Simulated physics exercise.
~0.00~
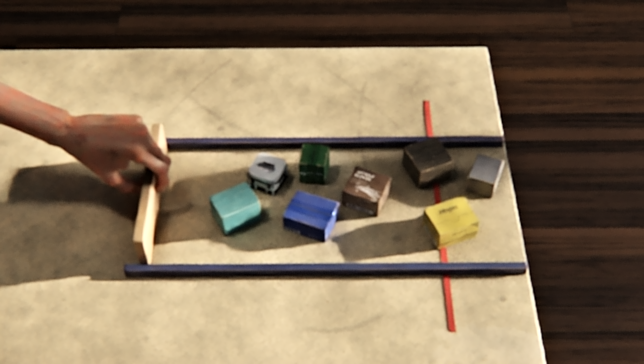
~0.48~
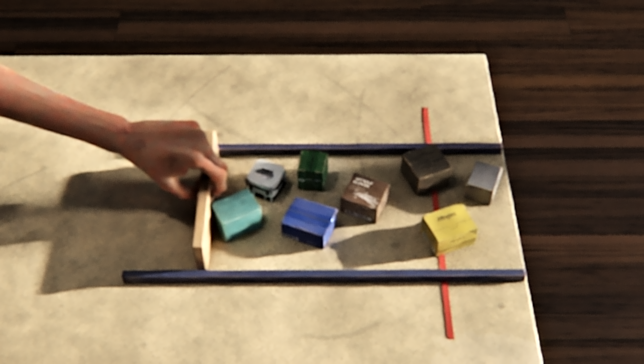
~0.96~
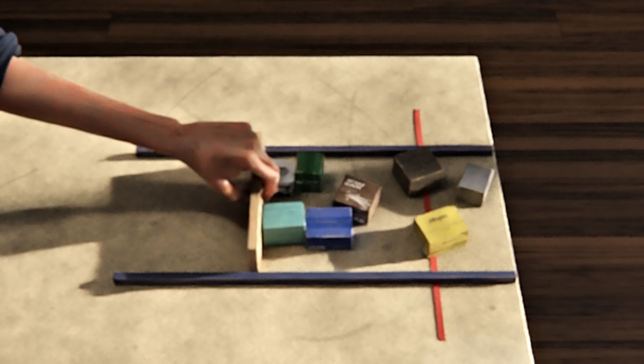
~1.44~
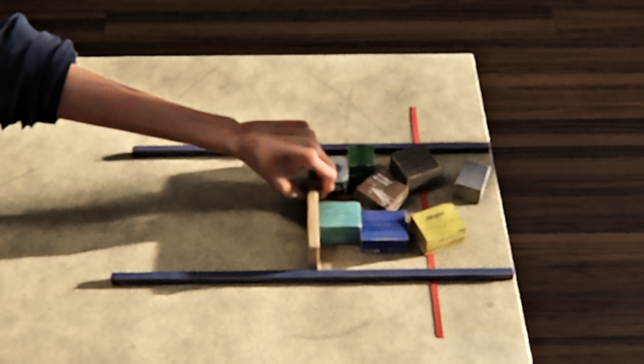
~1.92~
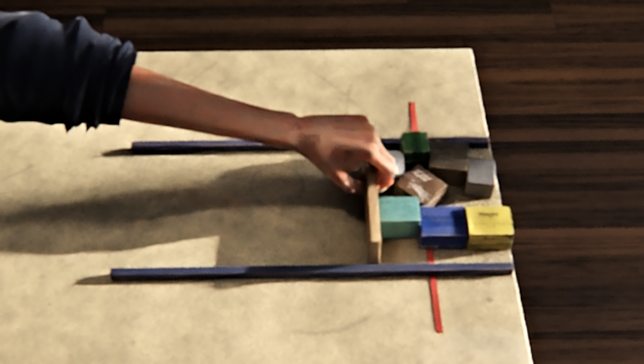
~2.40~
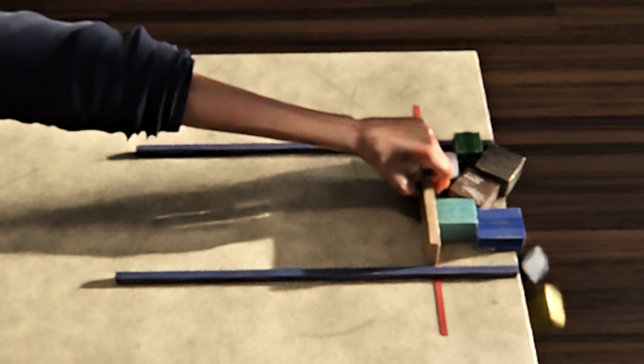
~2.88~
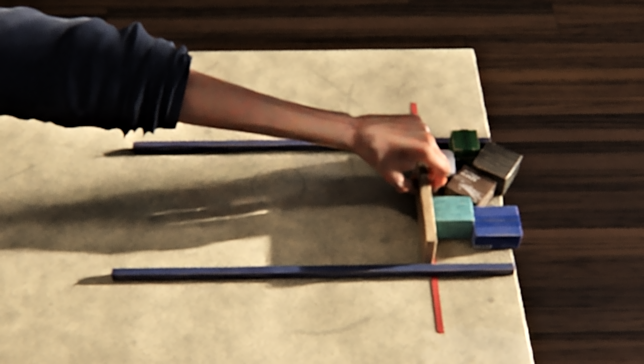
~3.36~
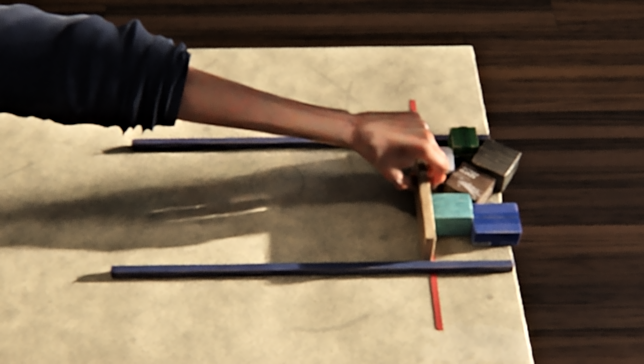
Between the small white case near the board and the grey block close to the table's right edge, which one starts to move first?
The small white case moves first, as the board reaches it early in the sweep. The grey block stays still until the bunched things are pushed up to the right edge.
